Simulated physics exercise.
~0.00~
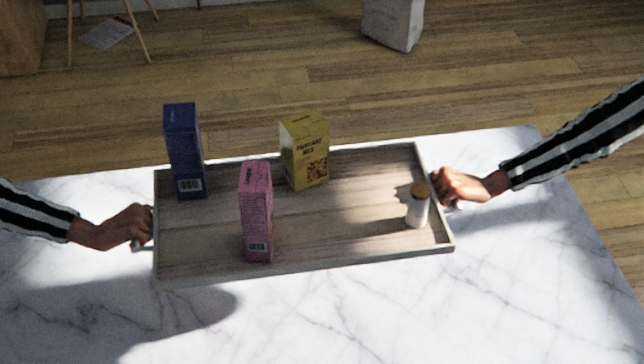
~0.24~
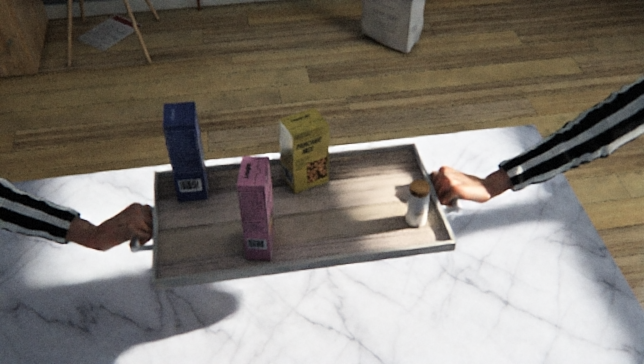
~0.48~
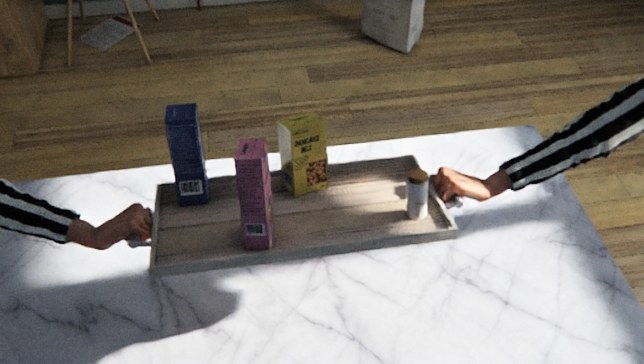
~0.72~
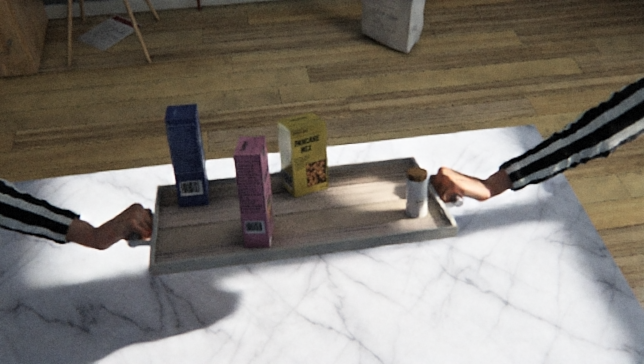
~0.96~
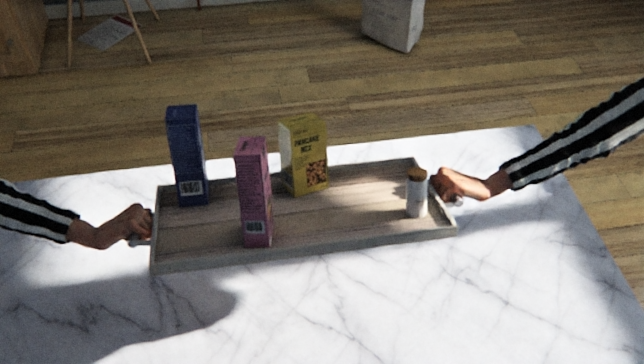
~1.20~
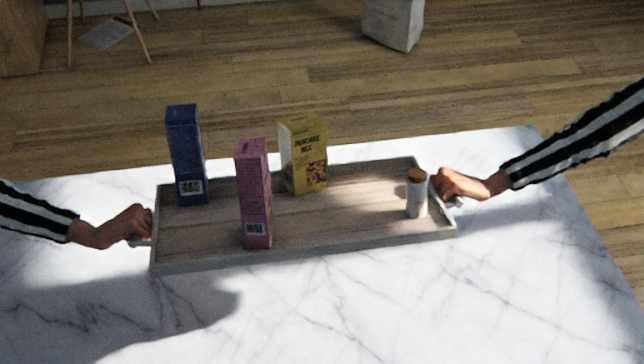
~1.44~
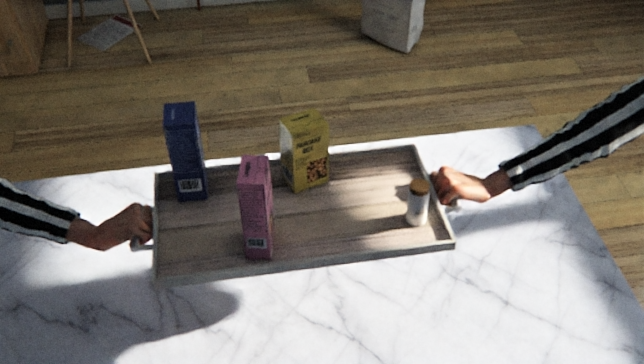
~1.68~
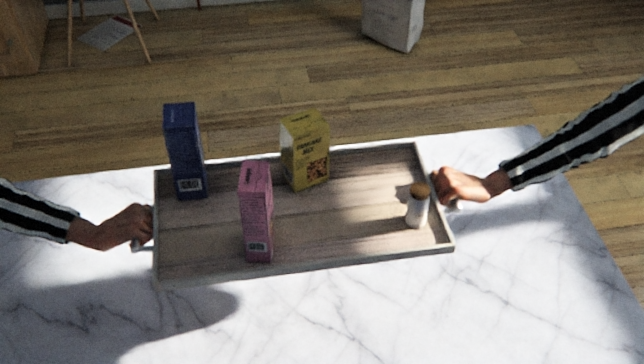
To begin with, two hands in black-and-white striped sleeves hold a wooden serving tray level above a white marble table, with a blue carton, a pink carton, a yellow carton and a small white shaker standing on it. The hands then tip the tray so its far edge dips, and everything on it leans away with it. They keep the tray tilted for a while, and nothing visibly slides or falls. Next, the hands bring the tray back towards level, and the items straighten up. Finally, the tray is level again, with all three cartons and the shaker upright about where they started.
